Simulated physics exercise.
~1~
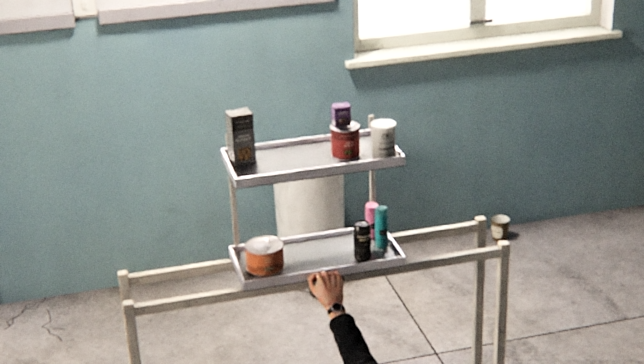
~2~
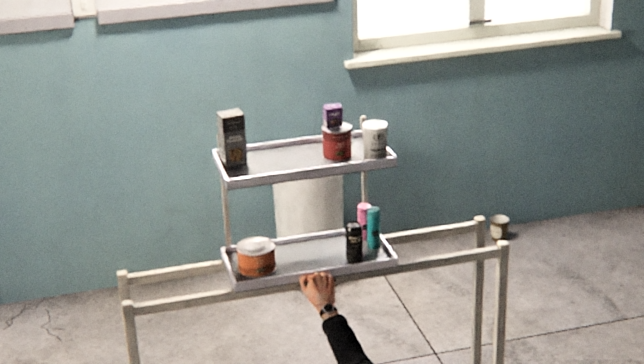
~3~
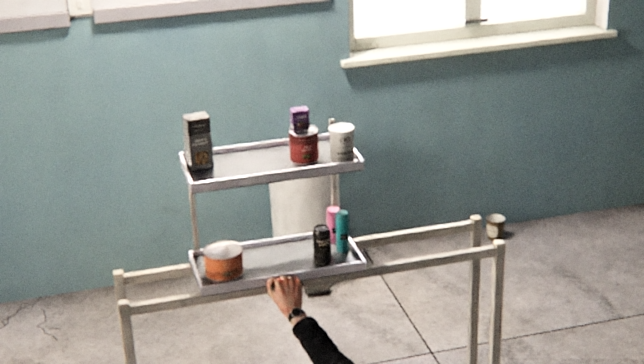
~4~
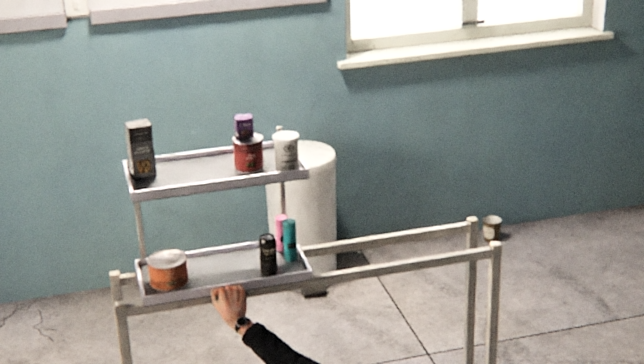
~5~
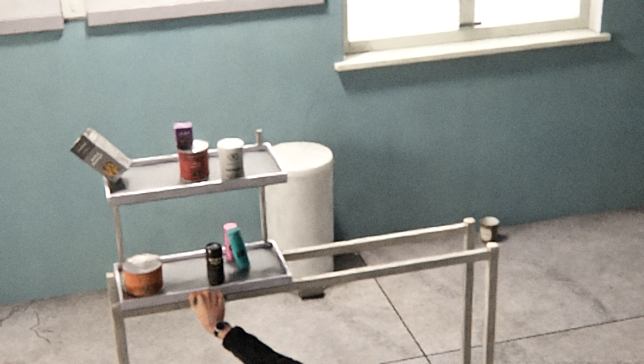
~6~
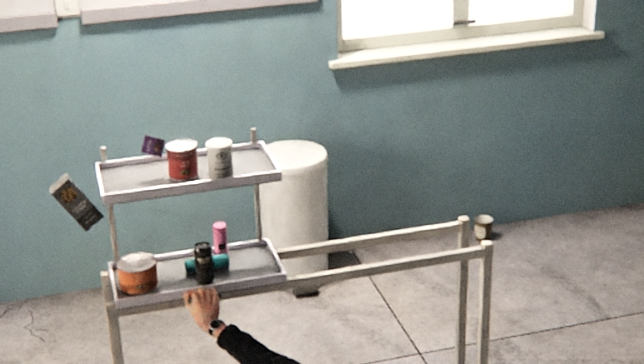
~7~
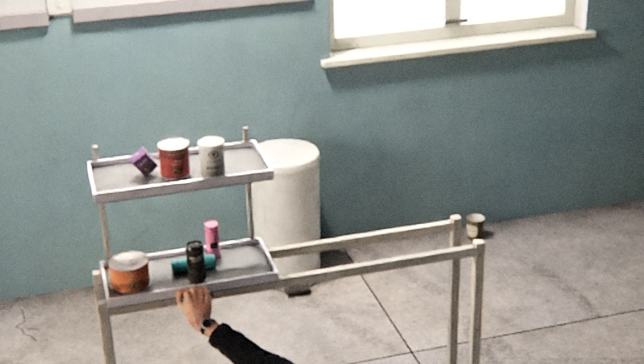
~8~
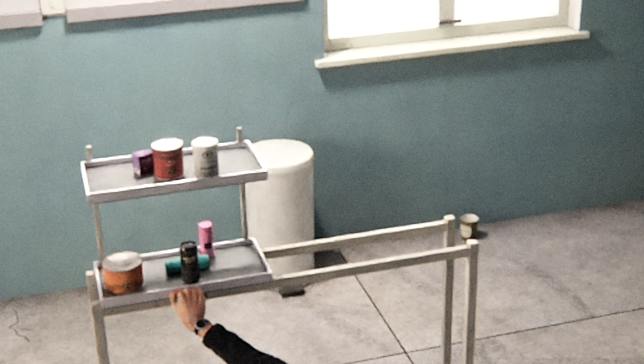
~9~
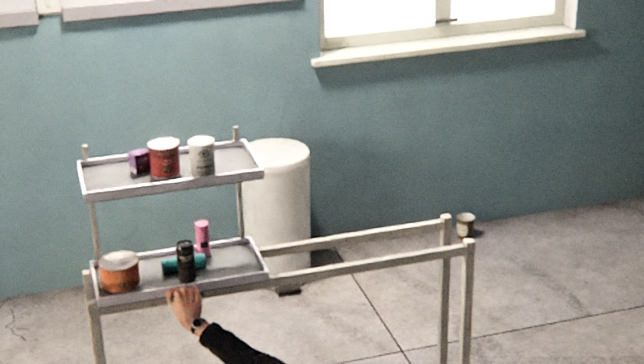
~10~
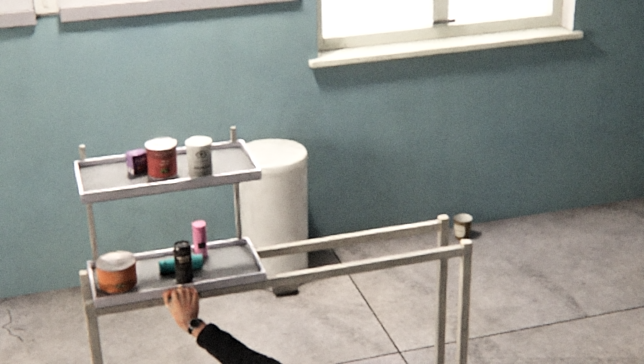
Against a teal wall, a hand sliding a two-tier tray left until it stops, a carton tumbling off, a turquoise shaker toppling aboard.
